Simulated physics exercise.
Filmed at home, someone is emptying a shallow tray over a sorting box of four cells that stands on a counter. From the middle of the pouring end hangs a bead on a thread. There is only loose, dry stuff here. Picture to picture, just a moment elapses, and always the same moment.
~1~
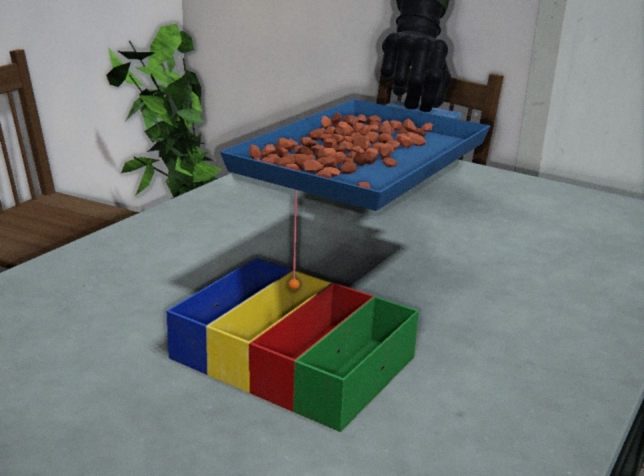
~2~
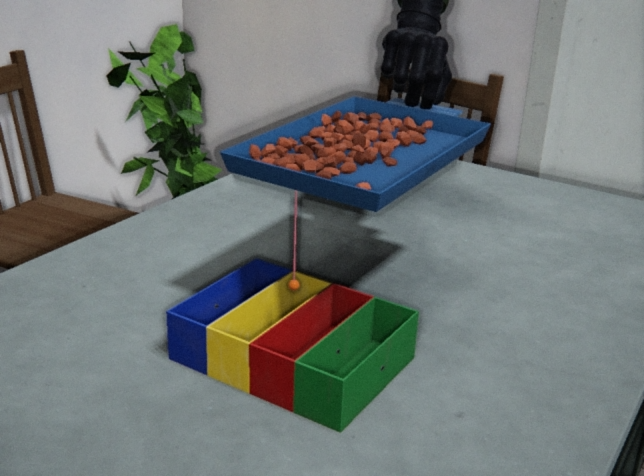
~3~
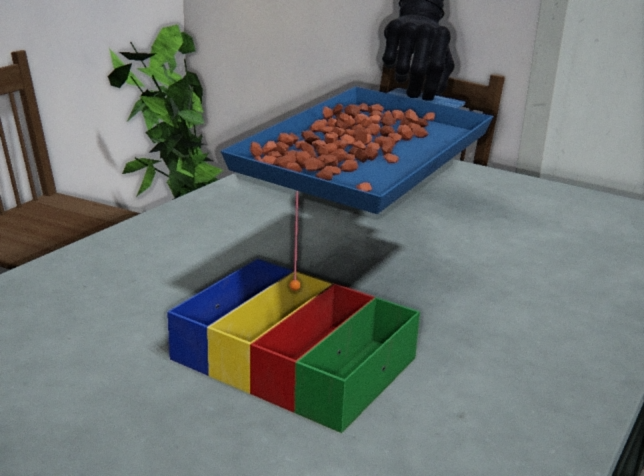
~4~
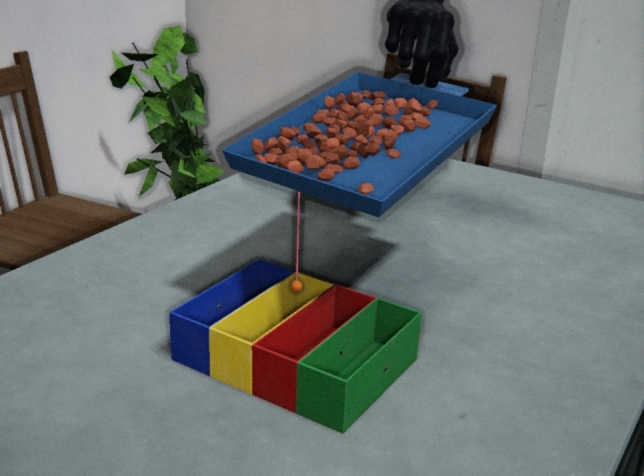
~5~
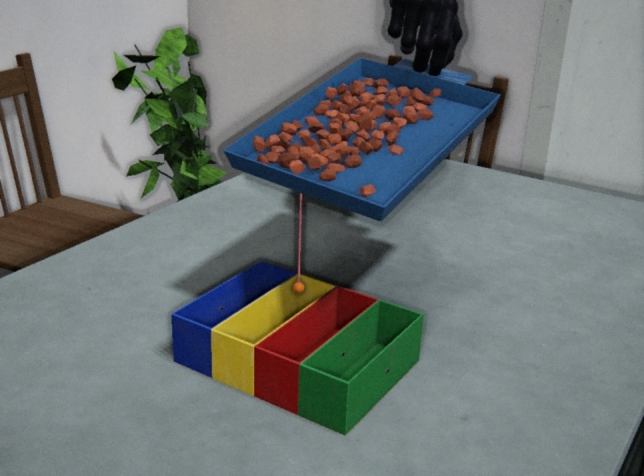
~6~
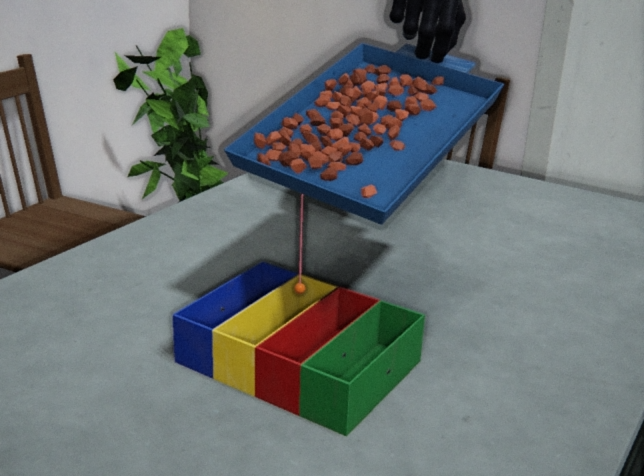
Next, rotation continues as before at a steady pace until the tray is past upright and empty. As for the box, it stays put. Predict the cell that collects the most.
I would say the green cell.
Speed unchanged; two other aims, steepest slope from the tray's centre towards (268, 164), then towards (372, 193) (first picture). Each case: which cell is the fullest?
The cell in blue; the green cell.
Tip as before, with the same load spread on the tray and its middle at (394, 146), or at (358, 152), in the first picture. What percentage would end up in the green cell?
In order, 60 per cent then 60 per cent.
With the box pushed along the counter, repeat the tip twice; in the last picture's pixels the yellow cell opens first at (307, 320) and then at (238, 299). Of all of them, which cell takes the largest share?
First try: That red cell. Second try: The green one.
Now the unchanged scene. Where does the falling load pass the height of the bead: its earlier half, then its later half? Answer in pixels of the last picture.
Early half: (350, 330); late half: (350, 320).
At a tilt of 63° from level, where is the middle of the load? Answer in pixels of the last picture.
I'd put the middle close to (356, 176).
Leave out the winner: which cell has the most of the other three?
Runner-up - red.
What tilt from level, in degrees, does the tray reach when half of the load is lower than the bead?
Somewhere near 100 degrees, I'd say.
Soon after the last picture, tray tipped steeply; nearly all on the tray; a stray few in the green cell; a small part falling or outside the box.
A little later, tray tipped past a quarter turn; a small part on the tray; about half in the green cell; about a quarter in the red cell; a stray few in the yellow cell; about a quarter falling or outside the box.
Later still, tray tipped past a quarter turn; about half in the green cell; about a quarter in the red cell; a stray few in the yellow cell; a small part falling or outside the box.
At rest, tray tipped past a quarter turn; about half in the green cell; about a quarter in the red cell; a stray few in the yellow cell; none in the blue cell; a small part outside the box.
